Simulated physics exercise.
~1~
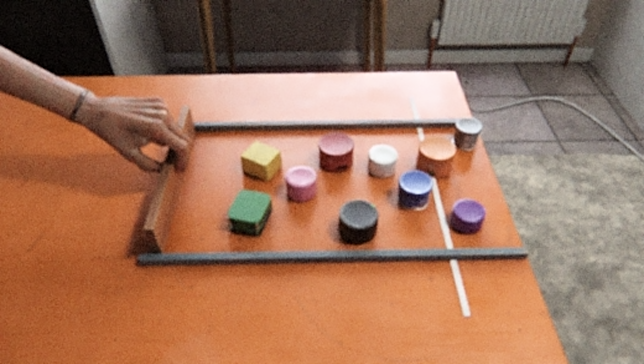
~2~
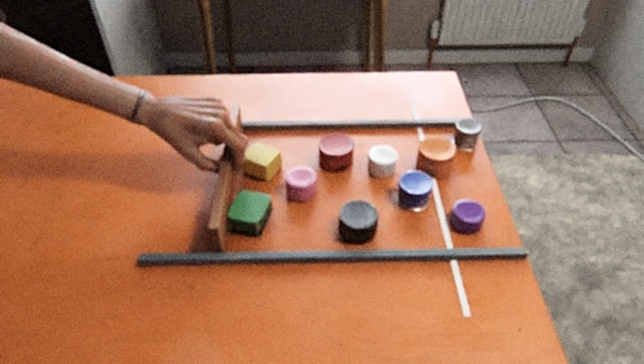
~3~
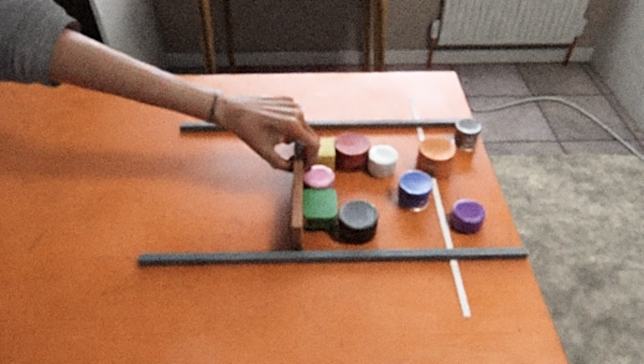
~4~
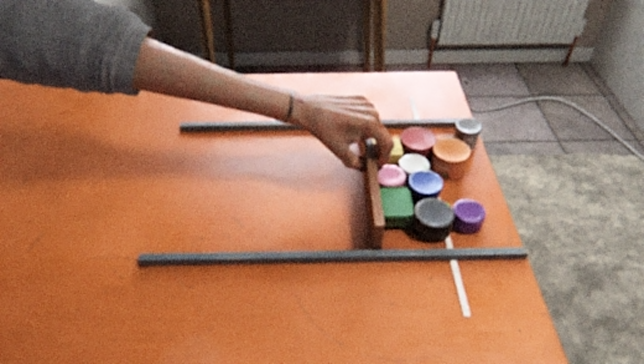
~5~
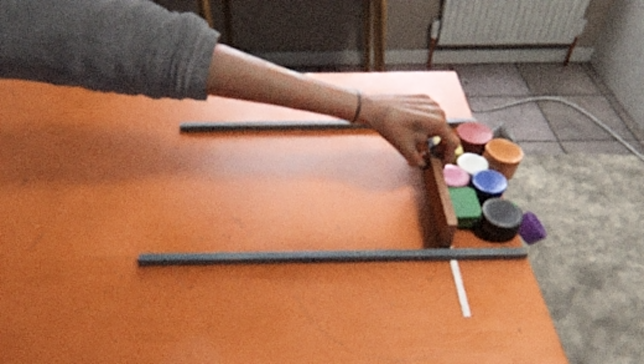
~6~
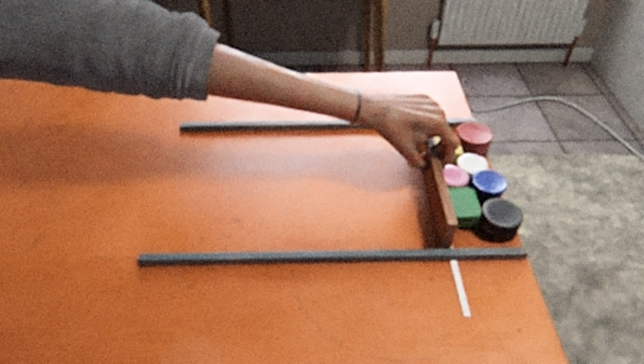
On an orange table in a room with a radiator, small colourful tubs and blocks lie scattered between two dark rails, with a pale strip of tape near the right edge. A hand grips an upright wooden board at the left and pushes it right. The board reaches the yellow and green blocks, then gathers the pink, red and black tubs into a cluster. The bunched objects press on across the tape toward the edge, crowding the outermost ones over it. The board stops at the tape, and the orange tub, purple lid and grey pot are gone from the table, while the others stay bunched against it.
